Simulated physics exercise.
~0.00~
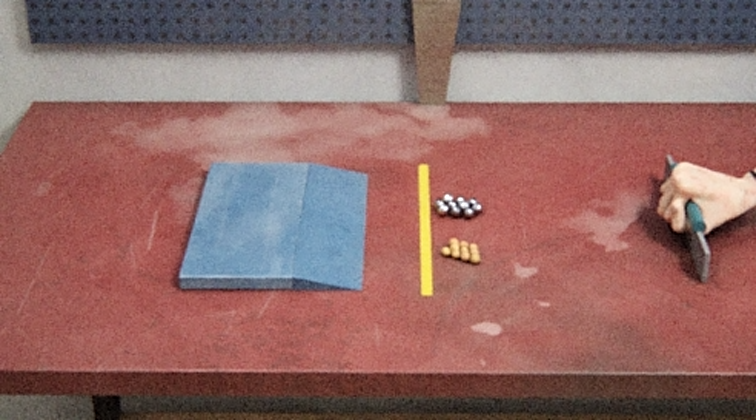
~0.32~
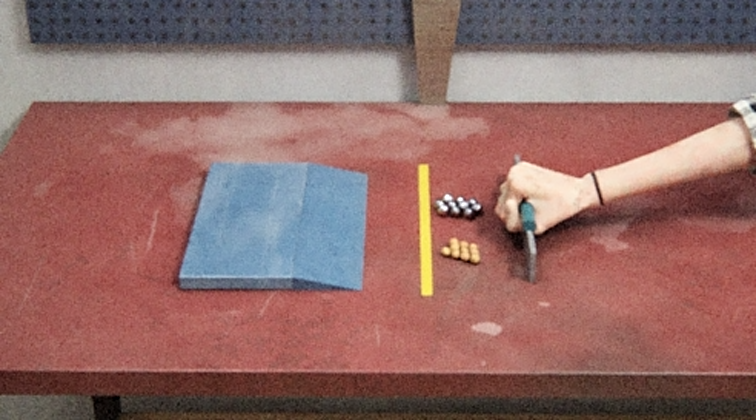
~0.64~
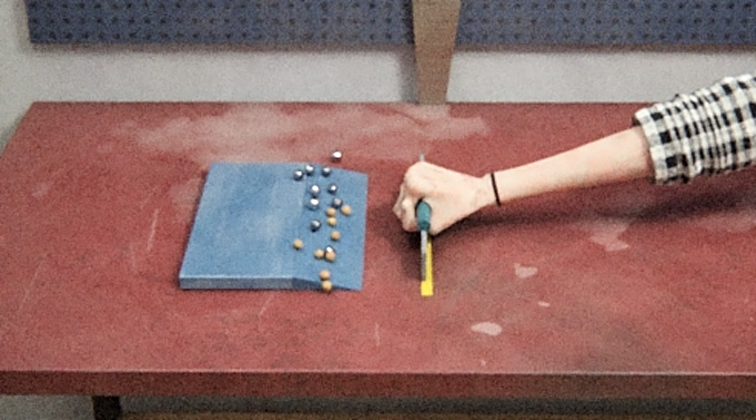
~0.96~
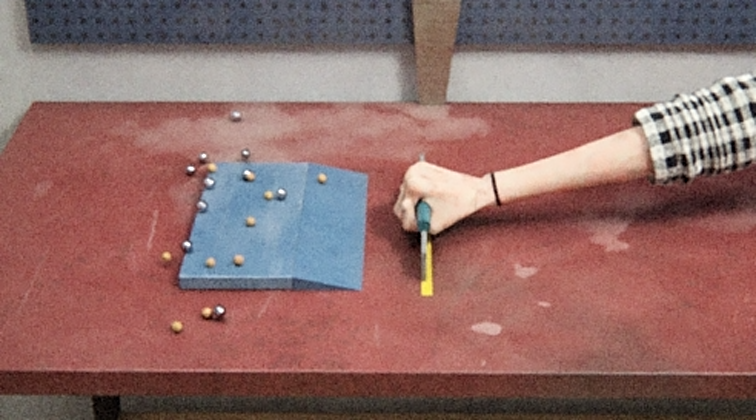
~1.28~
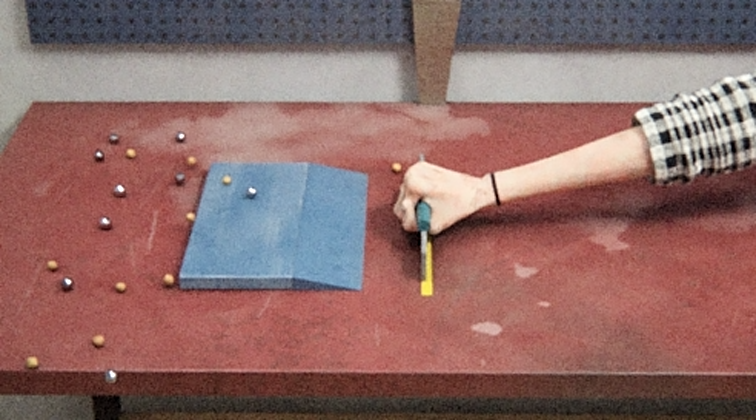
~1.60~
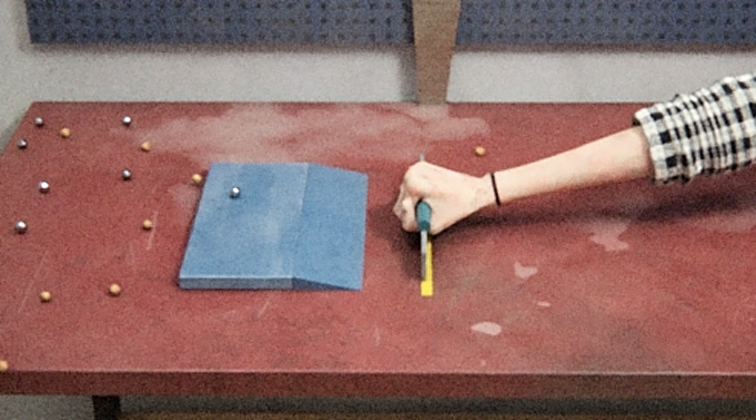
The video shows a hand sweeping a scraper left across a red table, sending dark and yellowish little balls up a blue ramp as it stops at yellow tape. The balls scatter leftward, mostly beyond the slab, with one dark ball still on it and a yellowish one near the wrist.
